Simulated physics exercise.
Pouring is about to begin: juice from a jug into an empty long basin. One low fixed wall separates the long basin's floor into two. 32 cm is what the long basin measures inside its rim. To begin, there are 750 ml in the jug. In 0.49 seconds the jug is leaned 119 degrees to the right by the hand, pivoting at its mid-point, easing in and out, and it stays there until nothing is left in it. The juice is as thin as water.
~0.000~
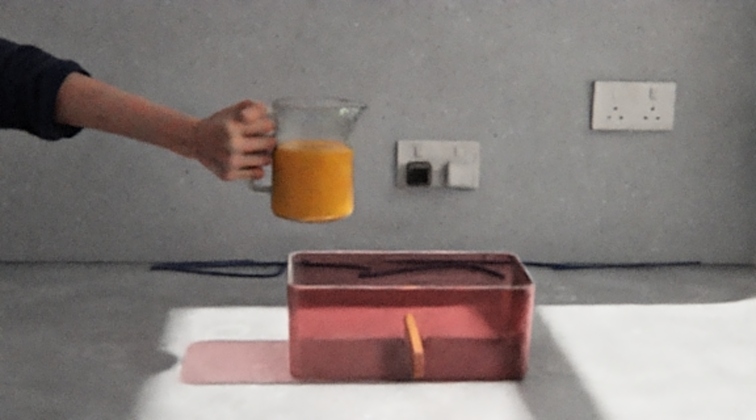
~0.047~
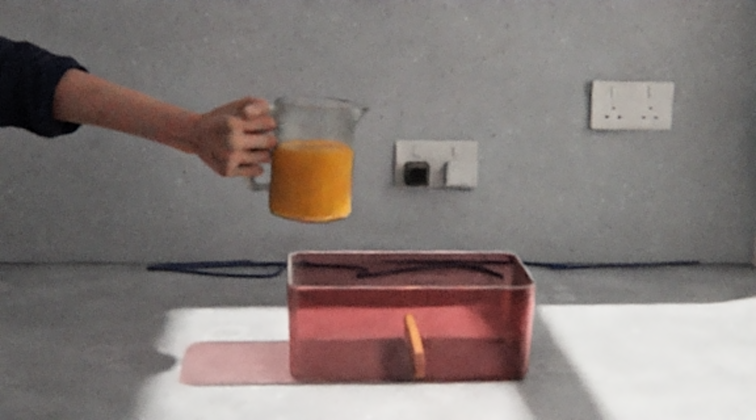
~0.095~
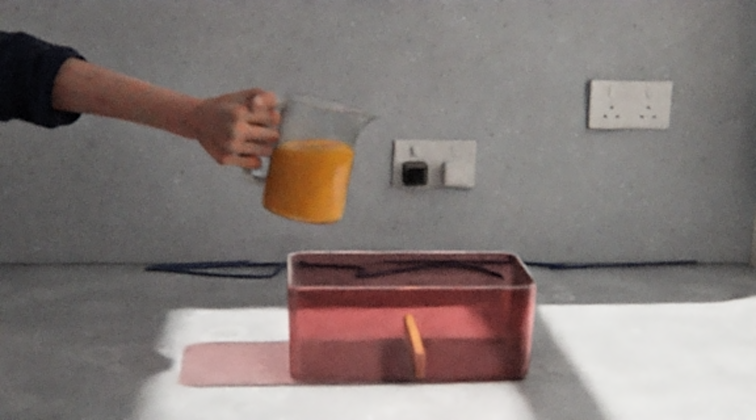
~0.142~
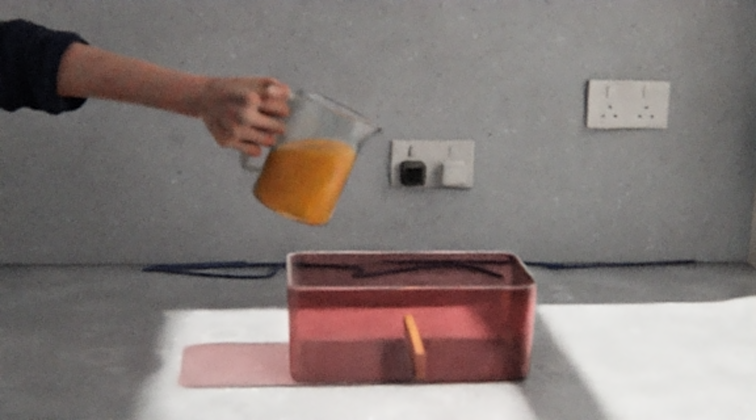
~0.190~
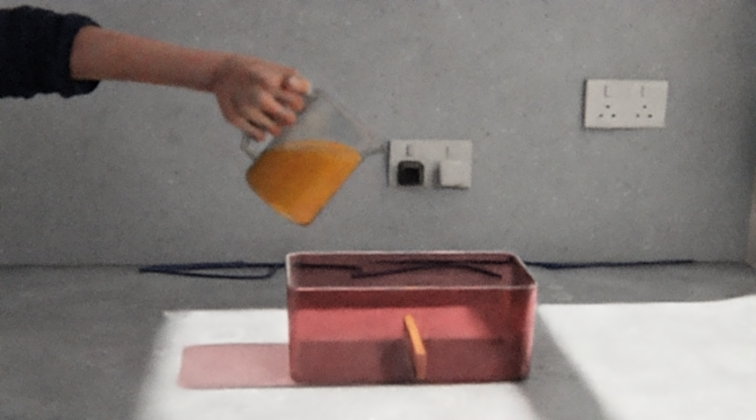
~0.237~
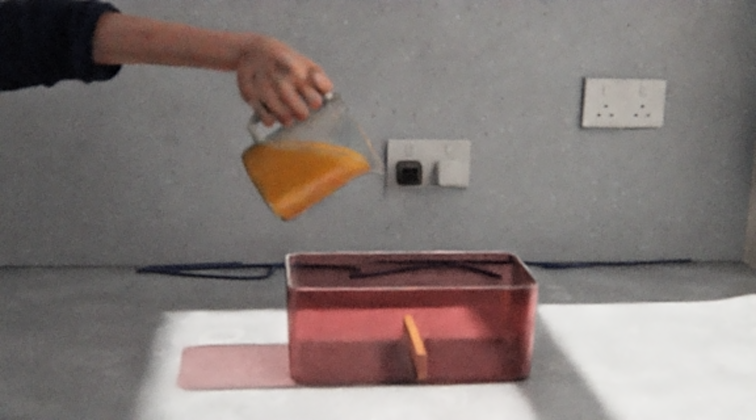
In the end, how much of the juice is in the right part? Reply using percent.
Roughly 28 percent is in the right part.
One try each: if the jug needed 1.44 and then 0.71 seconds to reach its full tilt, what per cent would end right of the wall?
60 in a hundred, followed by 35 in a hundred.
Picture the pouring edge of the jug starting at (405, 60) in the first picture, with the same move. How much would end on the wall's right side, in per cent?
In that case roughly 80 per cent.
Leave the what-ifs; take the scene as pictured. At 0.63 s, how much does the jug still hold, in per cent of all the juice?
Near 12 percent, more or less.
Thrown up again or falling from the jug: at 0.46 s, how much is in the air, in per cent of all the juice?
Some 26 % is the figure.
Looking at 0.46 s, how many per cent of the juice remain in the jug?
Roughly 58 %.
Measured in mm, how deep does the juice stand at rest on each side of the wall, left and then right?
Left part about 20 mm deep, right part about 10 mm deep.
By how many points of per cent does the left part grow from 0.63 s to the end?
Close to 6% of the whole.
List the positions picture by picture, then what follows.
Tilt 0°; pouring edge (368, 105); surface from (274, 145) to (350, 146); the long basin's rim runs from (289, 270) to (525, 271); the wall's top is at (414, 333), in the first picture.
Tilt 3°; pouring edge (370, 107); surface from (275, 146) to (351, 146), in the second picture.
Tilt 11°; pouring edge (377, 116); surface from (275, 147) to (353, 146), in the third picture.
Tilt 23°; pouring edge (384, 130); surface from (270, 155) to (355, 147), in the fourth picture.
Tilt 39°; pouring edge (389, 150); surface from (253, 162) to (361, 151), in the fifth picture.
Tilt 56°; pouring edge (387, 173); surface from (245, 150) to (368, 161), in the sixth picture.
Then, 0.46 s in, the tilt is 118° and 57 per cent is still to pour, 16 is left of the wall and 1 right of it.
Then, 0.63 s in, the tilt is 119° and 11 per cent is still to pour, 61 is left of the wall and 14 right of it.
Then, 0.80 s in, the tilt is 119° and 1 per cent is still to pour, 65 is left of the wall and 25 right of it.
Then, 0.99 s in, the tilt is 119° and 0 per cent is still to pour, 69 is left of the wall and 25 right of it.
Finally, 67 per cent lies left of the wall, 28 right of it and 5 outside.
